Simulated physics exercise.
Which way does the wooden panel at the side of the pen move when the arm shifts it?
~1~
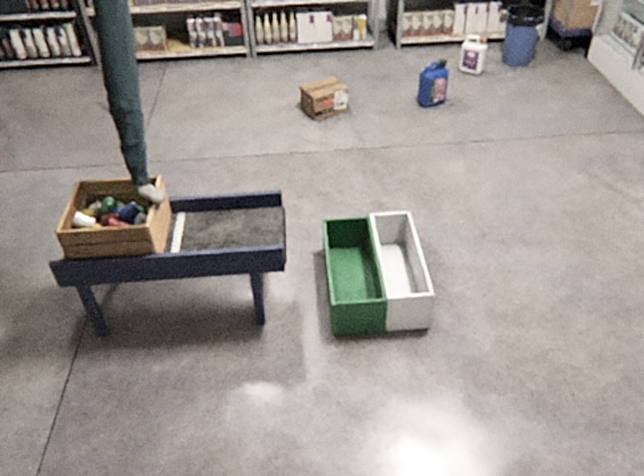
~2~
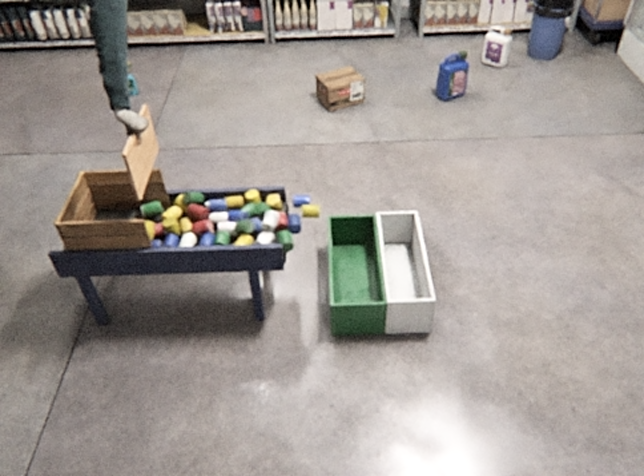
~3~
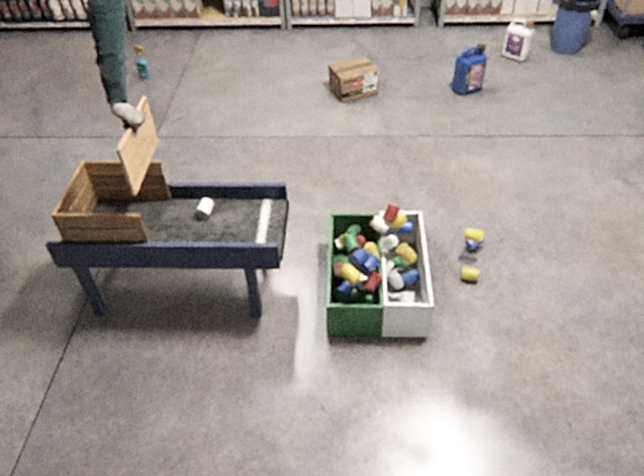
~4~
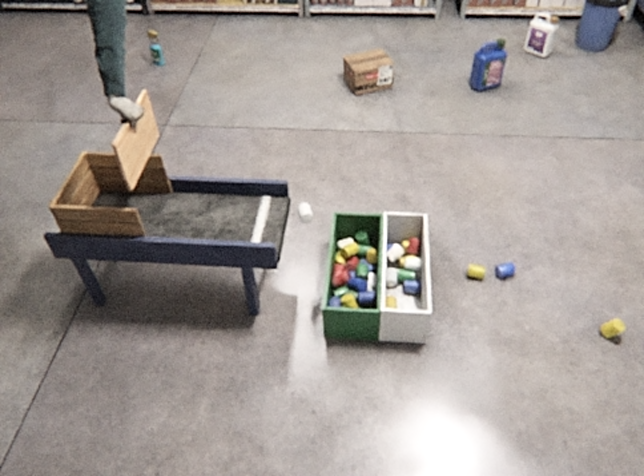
It moves up, leaving the side of the pen open for the jars to ride out along the belt.
On the concrete floor of a shop, with stocked shelves behind, a wooden pen full of colourful jars sits on the left end of a low blue conveyor. An arm in a dark green sleeve lifts the wooden panel at the pen's right side, and the jars spread along the belt to the right. They spill off the far end towards a green tub and a white tote standing side by side. At last the belt is empty, with most jars in the green tub, fewer in the white tote, one white jar on the floor before them and three beyond.
